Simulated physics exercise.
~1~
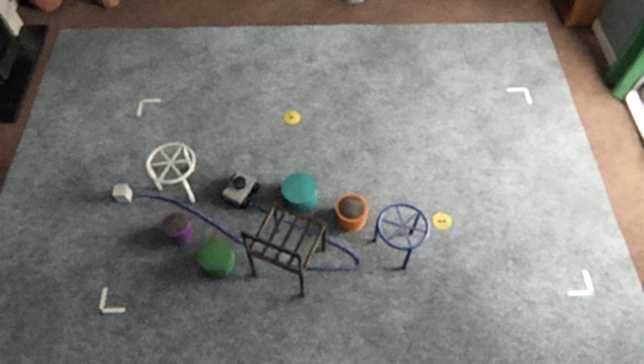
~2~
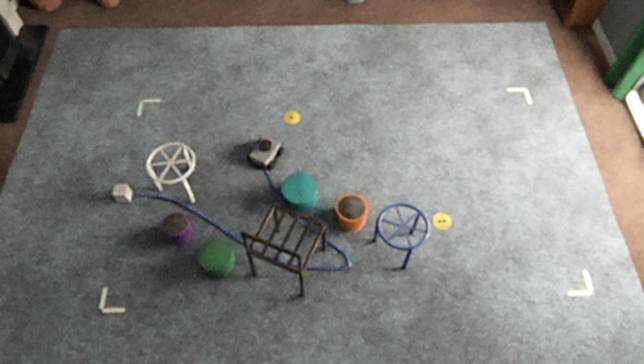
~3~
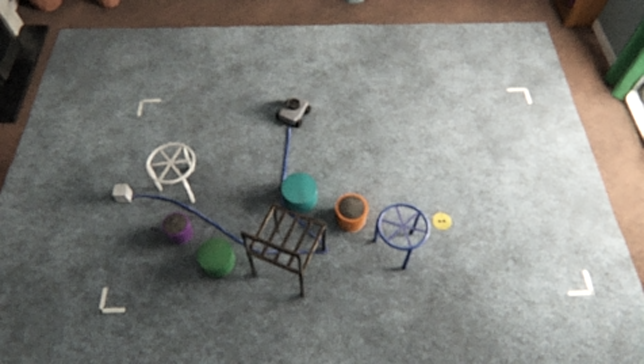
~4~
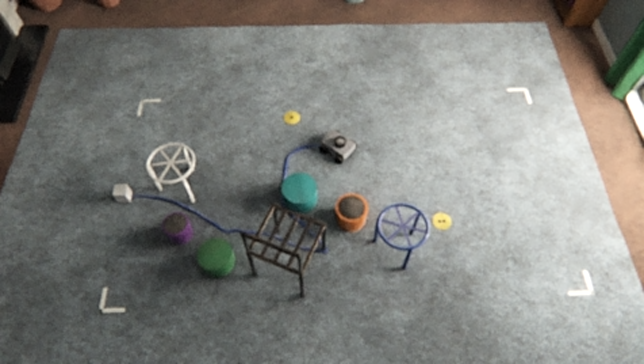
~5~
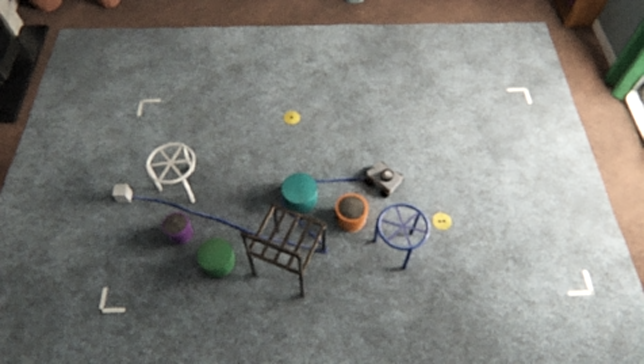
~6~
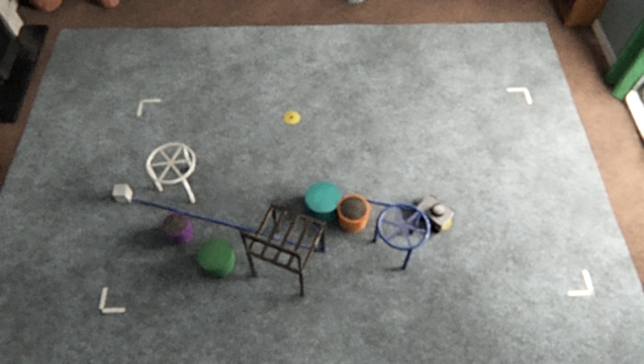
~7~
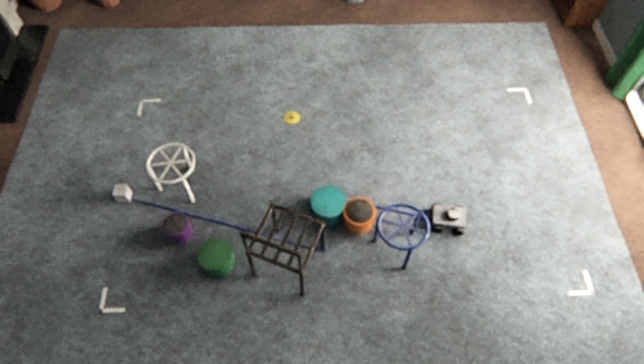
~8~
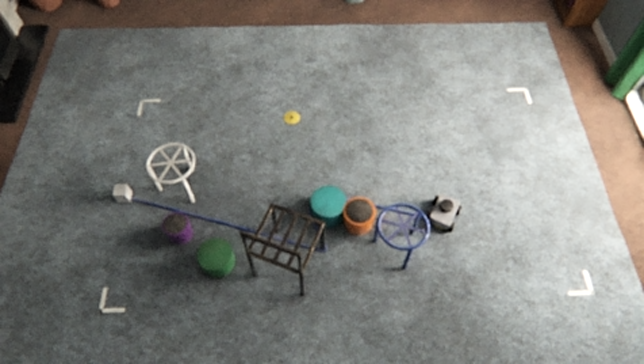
Small cart trailing a blue lead past stools and tubs, visiting two yellow marks, nudging the teal tub and orange pot right, stopping.
